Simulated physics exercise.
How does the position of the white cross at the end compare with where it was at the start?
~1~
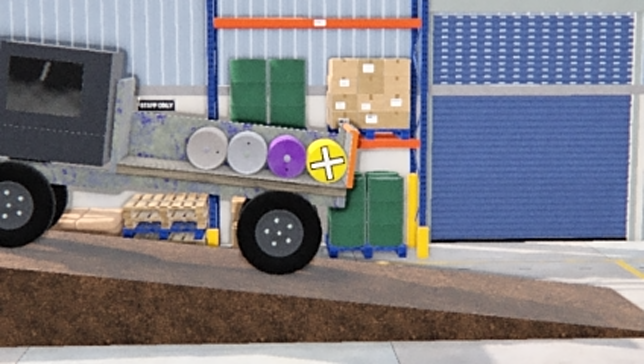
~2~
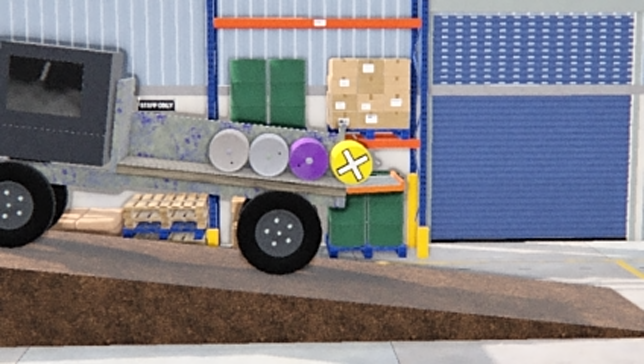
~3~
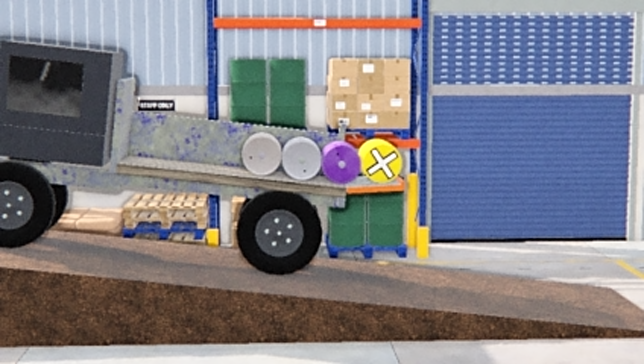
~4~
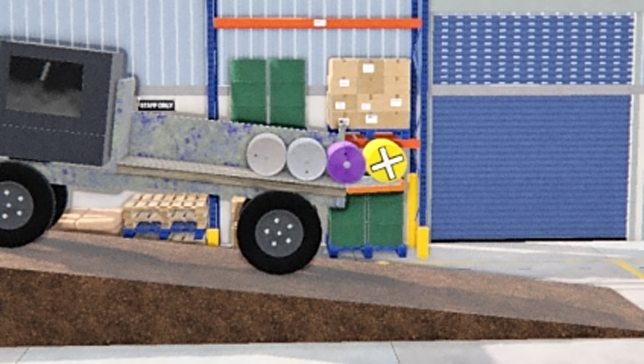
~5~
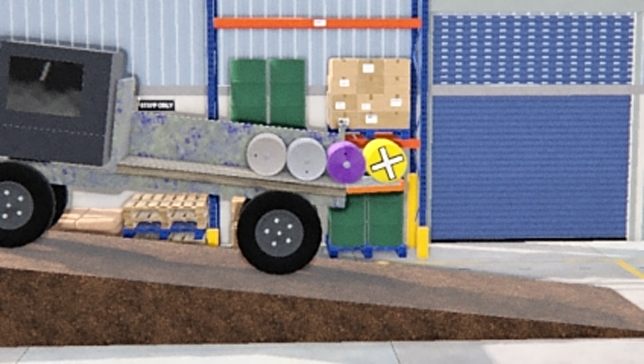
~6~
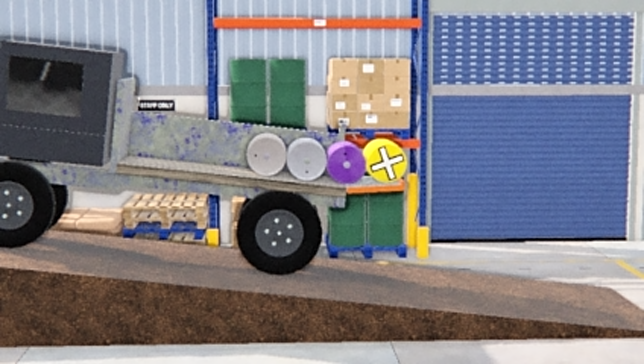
At the start the cross is at the tail end of the bed, just inside the raised tailgate. By the end it is farther right, over the lowered tailgate.
To begin with, a pick-up stands on a slope with its tail downhill to the right, and four round kegs sit in a row against its raised tailgate, two of them grey, then a purple one and a yellow one marked with a white cross. The tailgate swings down and the row starts rolling right, the cross turning clockwise as the yellow keg moves onto the lowered gate. The others follow along the bed. They slow and come to a stop together, with yellow resting on the gate, purple still on the bed, and none fallen out.
